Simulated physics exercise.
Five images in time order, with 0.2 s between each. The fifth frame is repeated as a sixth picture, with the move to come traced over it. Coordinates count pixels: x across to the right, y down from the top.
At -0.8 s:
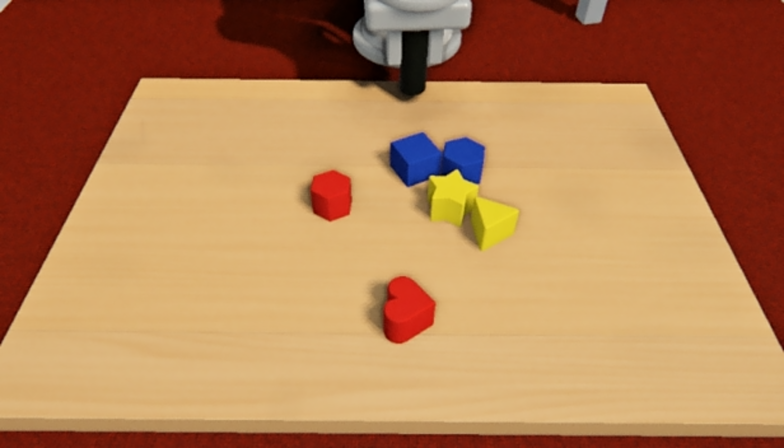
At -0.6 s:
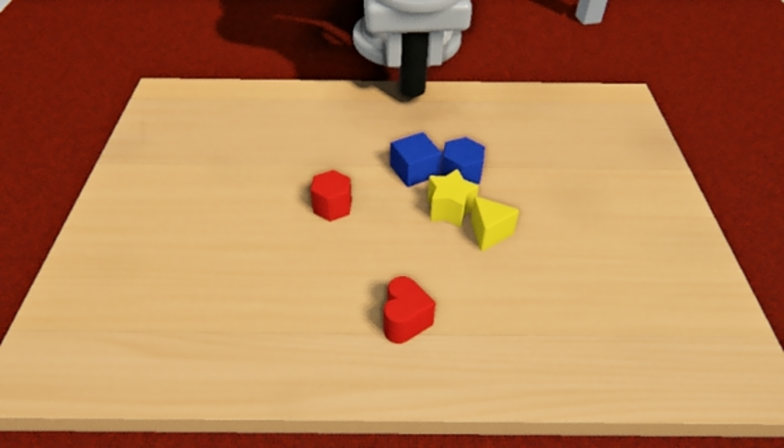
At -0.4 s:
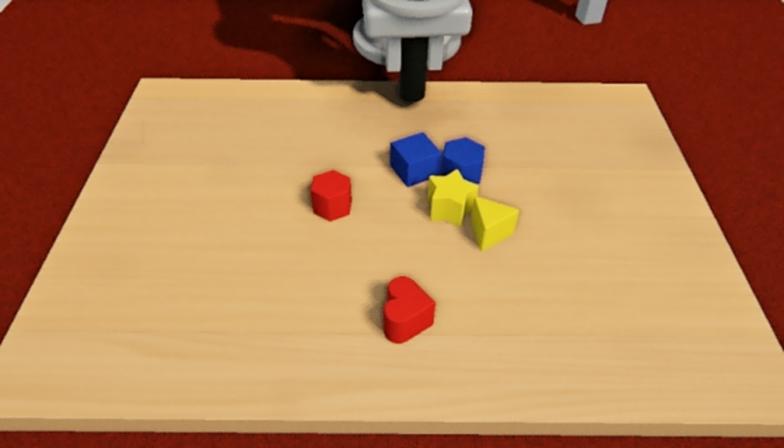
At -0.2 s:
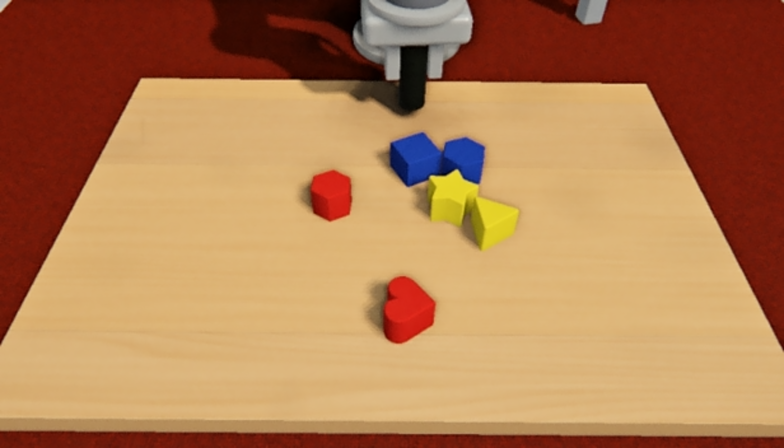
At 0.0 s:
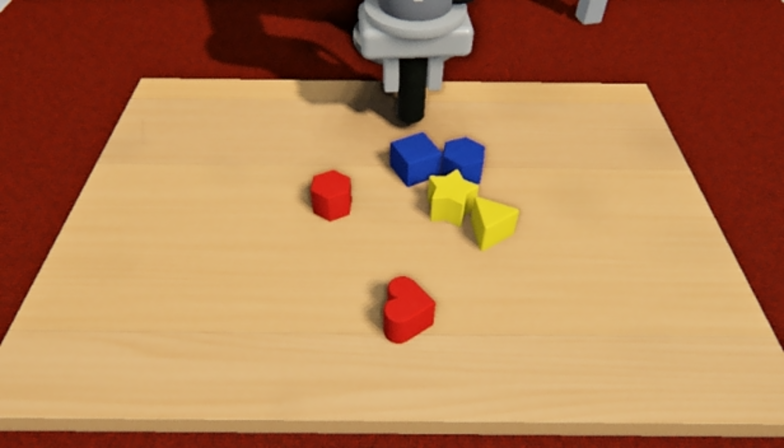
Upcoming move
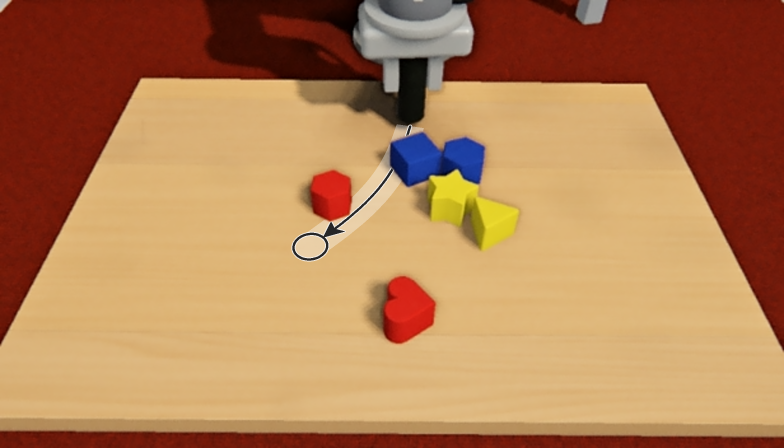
A robot arm's black rod moves slightly toward colored blocks that stay still on a wooden board.
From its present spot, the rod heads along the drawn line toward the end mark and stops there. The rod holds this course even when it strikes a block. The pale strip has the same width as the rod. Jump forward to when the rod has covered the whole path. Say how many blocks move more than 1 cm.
My guess is two.
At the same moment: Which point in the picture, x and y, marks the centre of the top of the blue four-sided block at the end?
Its top centre is at about (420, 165).
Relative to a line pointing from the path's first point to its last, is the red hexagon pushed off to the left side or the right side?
Sideways shift: Right.
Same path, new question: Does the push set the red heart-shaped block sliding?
It seems not.
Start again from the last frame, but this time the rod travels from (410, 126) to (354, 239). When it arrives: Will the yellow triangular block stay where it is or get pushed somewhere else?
The yellow triangular block will stay where it stands.
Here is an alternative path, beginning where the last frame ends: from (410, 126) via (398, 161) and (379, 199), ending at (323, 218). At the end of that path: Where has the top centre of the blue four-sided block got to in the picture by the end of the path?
That would be at about pixel (422, 173).
The line goes from (410, 126) via (395, 165) and (362, 206), ending at (310, 246).
On the path given first. One third of the way, rod (394, 155); blue four-sided block (419, 161), turned 30° anticlockwise.
Two thirds of the way, rod (361, 196); red hexagon (325, 184); blue four-sided block (420, 165), turned 35° anticlockwise; yellow star block (457, 188).
At the end, rod (309, 235); red hexagon (307, 188), turned 35° clockwise; red heart-shaped block unmoved; blue four-sided block (420, 165), turned 35° anticlockwise; yellow star block (457, 188); blue hexagon unmoved.
